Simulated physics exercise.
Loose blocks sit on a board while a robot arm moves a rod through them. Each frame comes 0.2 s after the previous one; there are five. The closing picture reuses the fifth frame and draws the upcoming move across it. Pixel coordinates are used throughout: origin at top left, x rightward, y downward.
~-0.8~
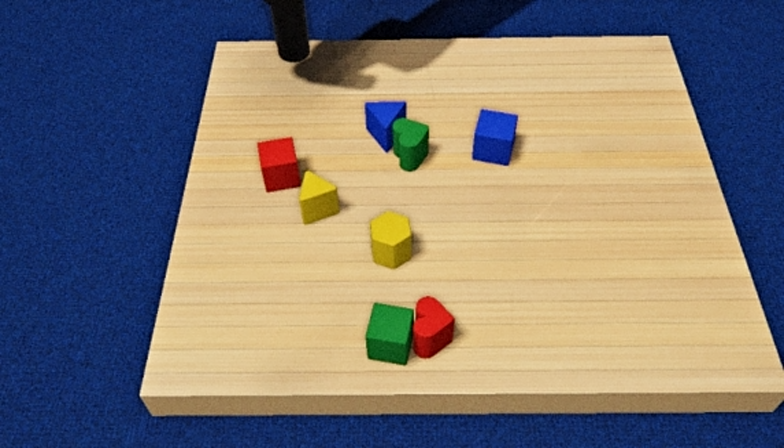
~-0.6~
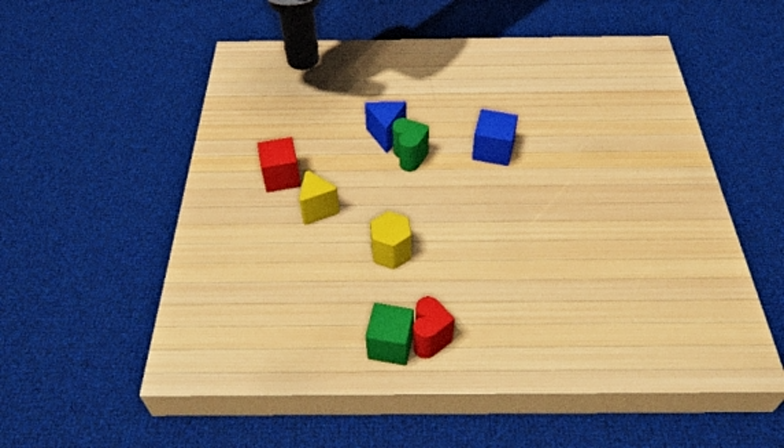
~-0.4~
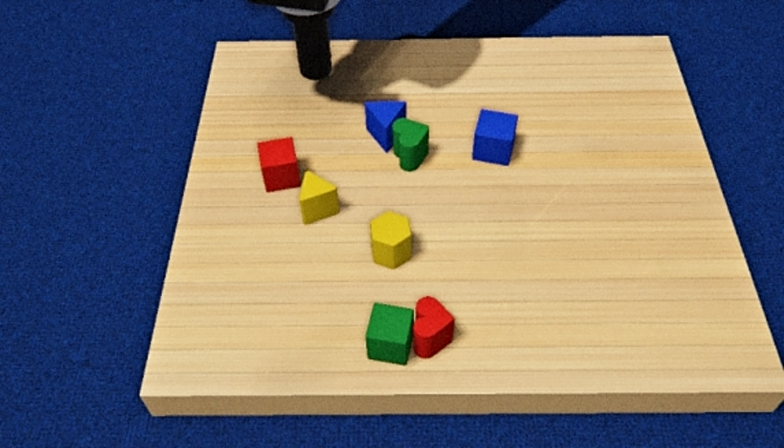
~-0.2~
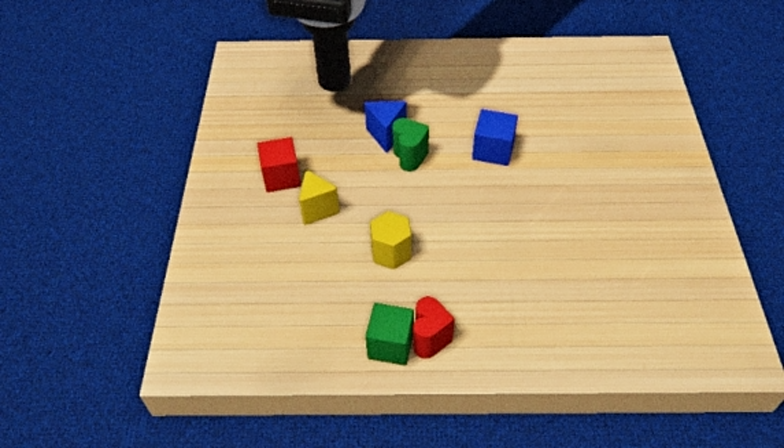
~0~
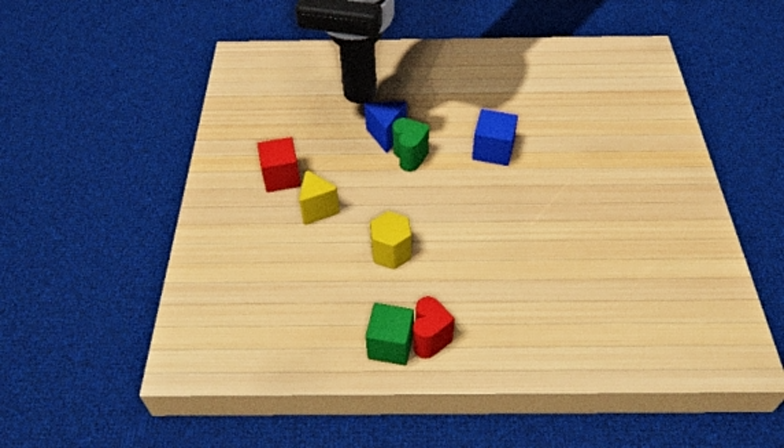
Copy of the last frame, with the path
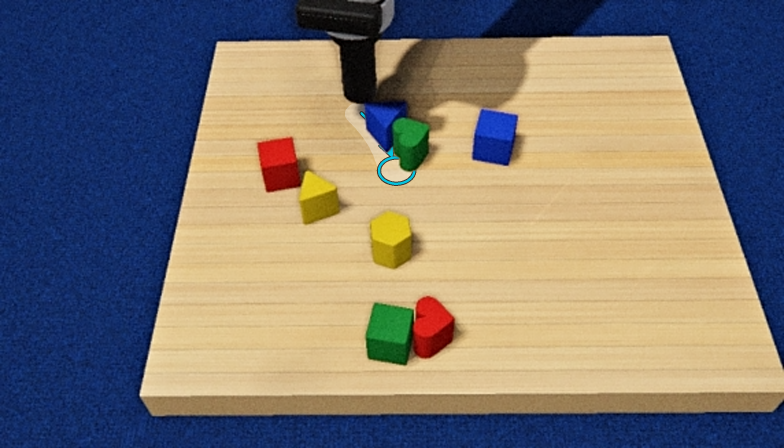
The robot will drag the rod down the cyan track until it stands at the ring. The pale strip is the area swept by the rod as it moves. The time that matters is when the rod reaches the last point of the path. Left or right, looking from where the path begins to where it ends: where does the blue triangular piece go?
Right side.
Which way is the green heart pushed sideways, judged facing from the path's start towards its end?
Its shift is leftward.
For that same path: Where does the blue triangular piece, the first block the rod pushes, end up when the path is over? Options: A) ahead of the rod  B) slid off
A - ahead of the rod.
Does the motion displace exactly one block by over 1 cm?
My answer is no.
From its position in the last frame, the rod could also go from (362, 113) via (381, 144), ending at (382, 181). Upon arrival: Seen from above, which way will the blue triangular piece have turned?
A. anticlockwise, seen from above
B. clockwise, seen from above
It's A.
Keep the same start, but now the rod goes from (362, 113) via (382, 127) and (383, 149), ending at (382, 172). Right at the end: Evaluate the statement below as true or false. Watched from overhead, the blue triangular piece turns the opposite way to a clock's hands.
That is true.
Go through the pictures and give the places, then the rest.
In the first frame, tip of the rod at (294, 53), middles of tops, yellow triangular piece at (314, 185), blue triangular piece at (386, 110), green heart at (410, 131).
In the second frame, rod at (303, 61), nothing pushed.
In the third frame, rod at (316, 71), nothing pushed.
In the fourth frame, rod at (335, 82), nothing pushed.
In the fifth frame, rod at (360, 93), yellow triangular piece at (314, 185), blue triangular piece at (386, 110), green heart at (410, 131).
The line goes from (362, 113) via (383, 139), ending at (397, 170).
On the path given first. Halfway along, rod at (383, 120); blue triangular piece at (392, 134), turned 20° anticlockwise; green heart at (423, 134), turned 10° clockwise.
At the end, rod at (396, 151); yellow triangular piece unmoved; blue triangular piece at (406, 167), turned 25° anticlockwise; green heart at (427, 135).
